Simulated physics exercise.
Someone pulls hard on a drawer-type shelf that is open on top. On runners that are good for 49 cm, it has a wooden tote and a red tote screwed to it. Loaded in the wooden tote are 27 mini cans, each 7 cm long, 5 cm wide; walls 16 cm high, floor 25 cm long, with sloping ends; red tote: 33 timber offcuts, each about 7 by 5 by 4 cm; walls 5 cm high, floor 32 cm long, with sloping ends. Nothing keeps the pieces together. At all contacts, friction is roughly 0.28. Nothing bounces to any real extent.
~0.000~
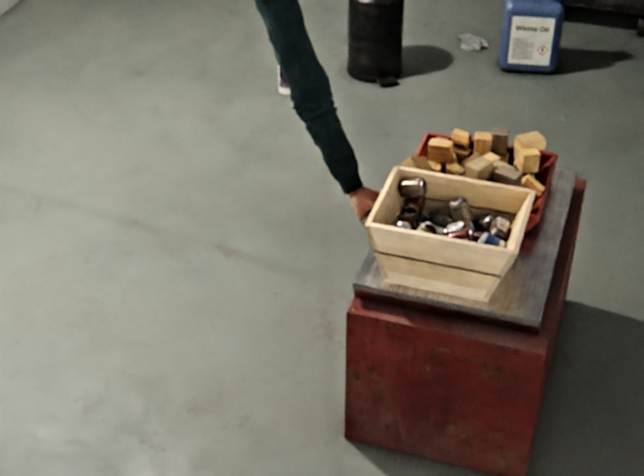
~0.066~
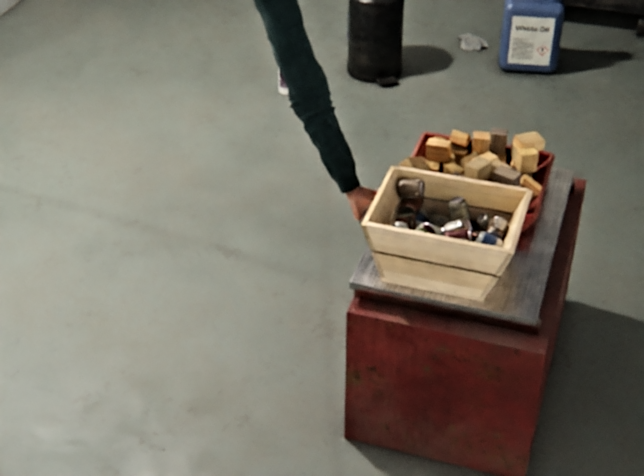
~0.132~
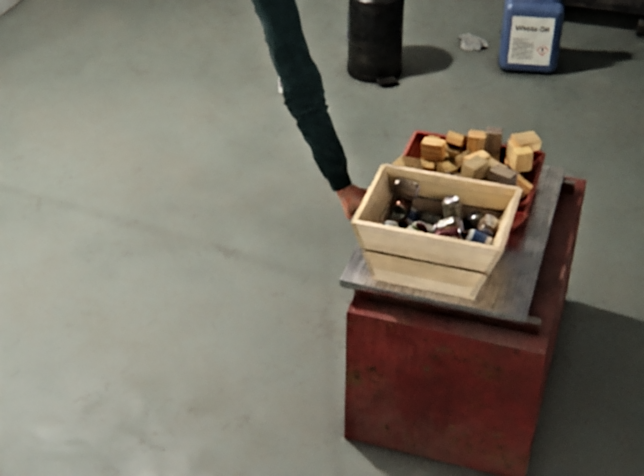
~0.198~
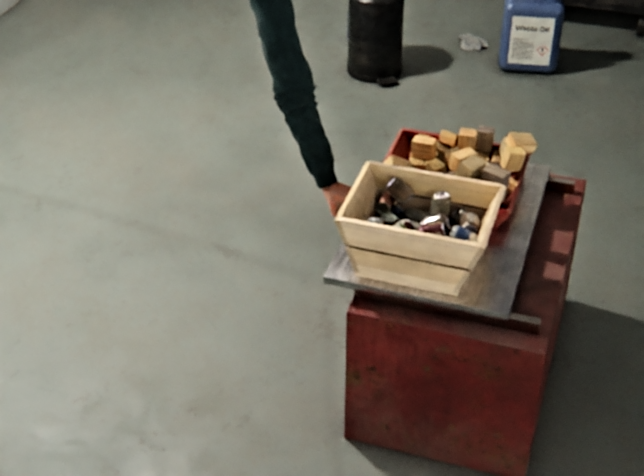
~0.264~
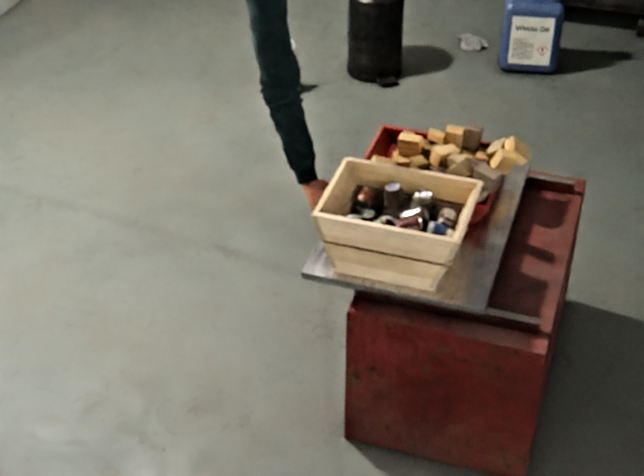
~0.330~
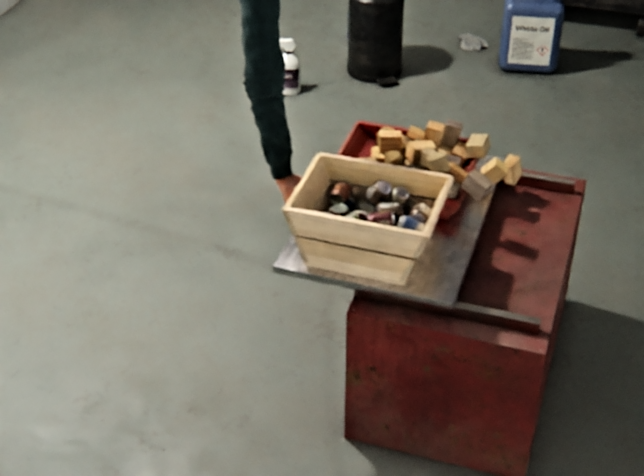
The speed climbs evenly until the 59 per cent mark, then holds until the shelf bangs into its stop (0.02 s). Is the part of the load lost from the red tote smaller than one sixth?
No, more than a sixth leaves.
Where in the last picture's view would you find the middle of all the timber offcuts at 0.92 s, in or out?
Their middle is at about (296, 143).
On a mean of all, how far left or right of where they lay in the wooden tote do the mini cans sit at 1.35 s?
I'd say close to 0 cm toward the left.
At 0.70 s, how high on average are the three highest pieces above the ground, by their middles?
About 68 cm up, on average.
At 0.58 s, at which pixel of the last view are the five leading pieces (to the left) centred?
Somewhere near pixel (255, 154).
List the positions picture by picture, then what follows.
In the first picture (each is followed by its nearest rim corner in this view), red tote, (537, 216); wooden tote, (513, 251); drawn out 0 cm; none out.
The second picture shows red tote, (533, 215); wooden tote, (509, 251); drawn out 1 cm.
The third picture shows red tote, (524, 214); wooden tote, (498, 249); drawn out 4 cm.
The fourth picture shows red tote, (508, 211); wooden tote, (481, 245); drawn out 8 cm.
The fifth picture shows red tote, (486, 207); wooden tote, (456, 240); drawn out 14 cm; 1 out, the lowest offcut at (517, 151).
The sixth picture shows red tote, (457, 202); wooden tote, (425, 234); drawn out 22 cm; 3 out, the lowest offcut at (512, 170).
After 0.50 s, the runners reach their end.
After 0.58 s, wooden tote 27 in, 0 out and red tote 29 in, 4 out.
After 0.70 s, wooden tote 27 in, 0 out and red tote 24 in, 9 out.
After 0.92 s, wooden tote 27 in, 0 out and red tote 22 in, 11 out.
Final count (at 1.35 s), wooden tote 27 in, 0 out and red tote 22 in, 11 out. Asked share, 11 of 33, 33 per cent.
